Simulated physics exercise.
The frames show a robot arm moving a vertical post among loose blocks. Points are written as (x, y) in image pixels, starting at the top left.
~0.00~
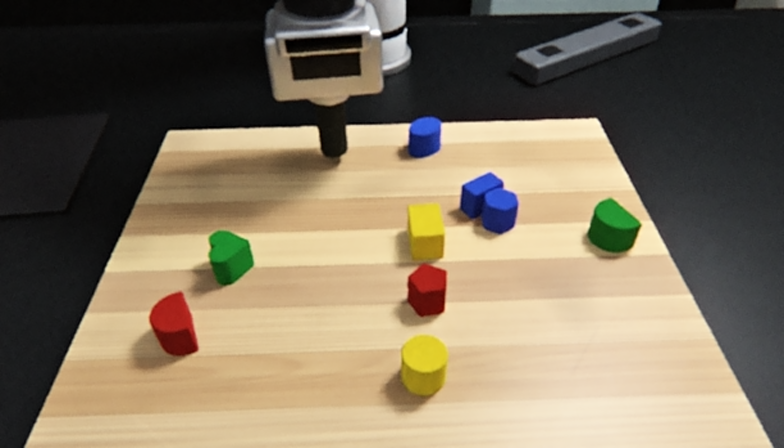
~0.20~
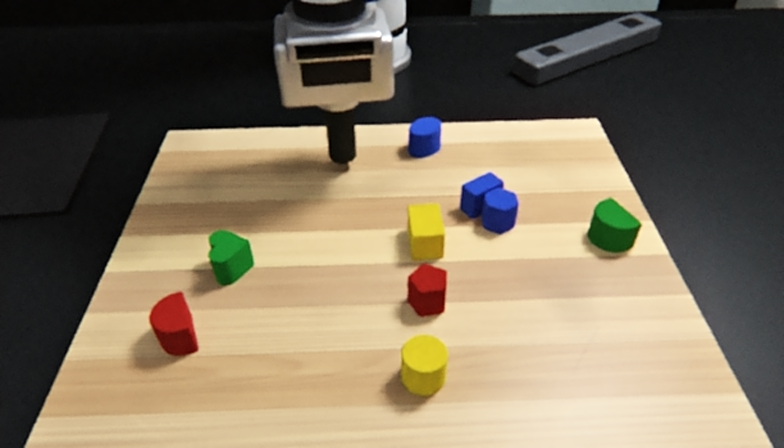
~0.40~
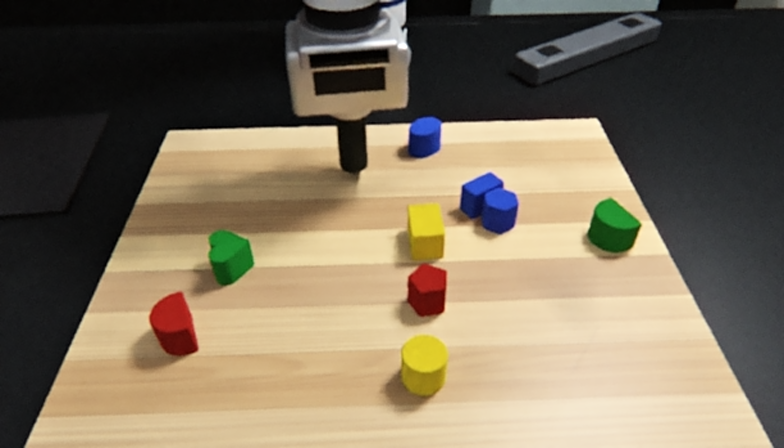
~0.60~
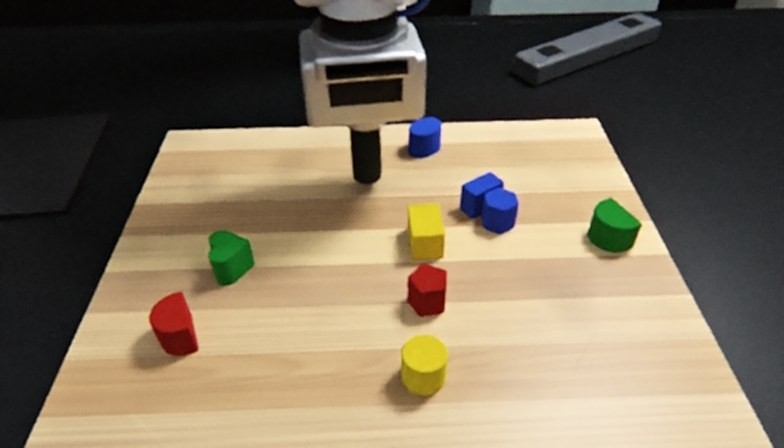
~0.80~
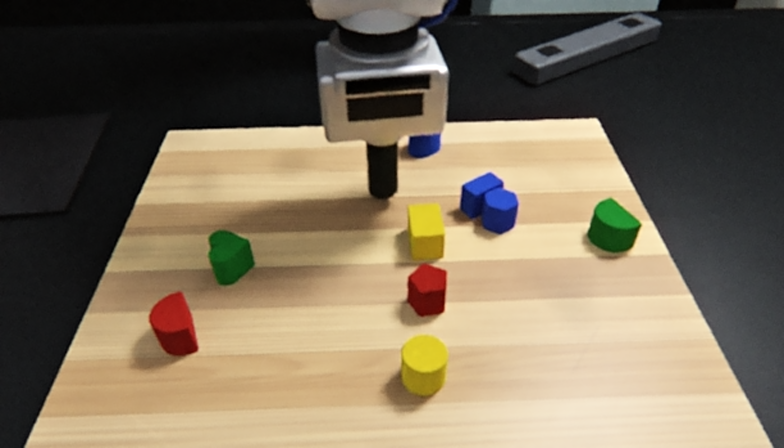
A robot arm moves its black post toward the viewer and right above unmoving colored blocks.
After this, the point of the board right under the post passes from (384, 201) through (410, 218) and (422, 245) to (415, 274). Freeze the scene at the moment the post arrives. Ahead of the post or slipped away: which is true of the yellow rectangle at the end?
The block gets away.
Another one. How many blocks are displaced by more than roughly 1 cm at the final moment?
When the path ends, I think you'll find one block out of place by more than 1 cm.
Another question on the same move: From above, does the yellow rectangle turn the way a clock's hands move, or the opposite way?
Rotation: Counter-clockwise.
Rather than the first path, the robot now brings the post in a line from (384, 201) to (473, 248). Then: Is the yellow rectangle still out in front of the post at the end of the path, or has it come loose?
Once the path is finished, the yellow rectangle lies beside or behind the post.
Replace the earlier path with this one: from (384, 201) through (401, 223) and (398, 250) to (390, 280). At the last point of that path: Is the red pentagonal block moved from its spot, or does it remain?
Same place.
On the path given first. One third of the way, post at (411, 209); nothing pushed yet.
Two thirds of the way, post at (423, 235); yellow rectangle at (447, 245), turned 20° anticlockwise.
At the end, post at (415, 265); yellow rectangle at (457, 261), turned 55° anticlockwise; red pentagonal block in place.
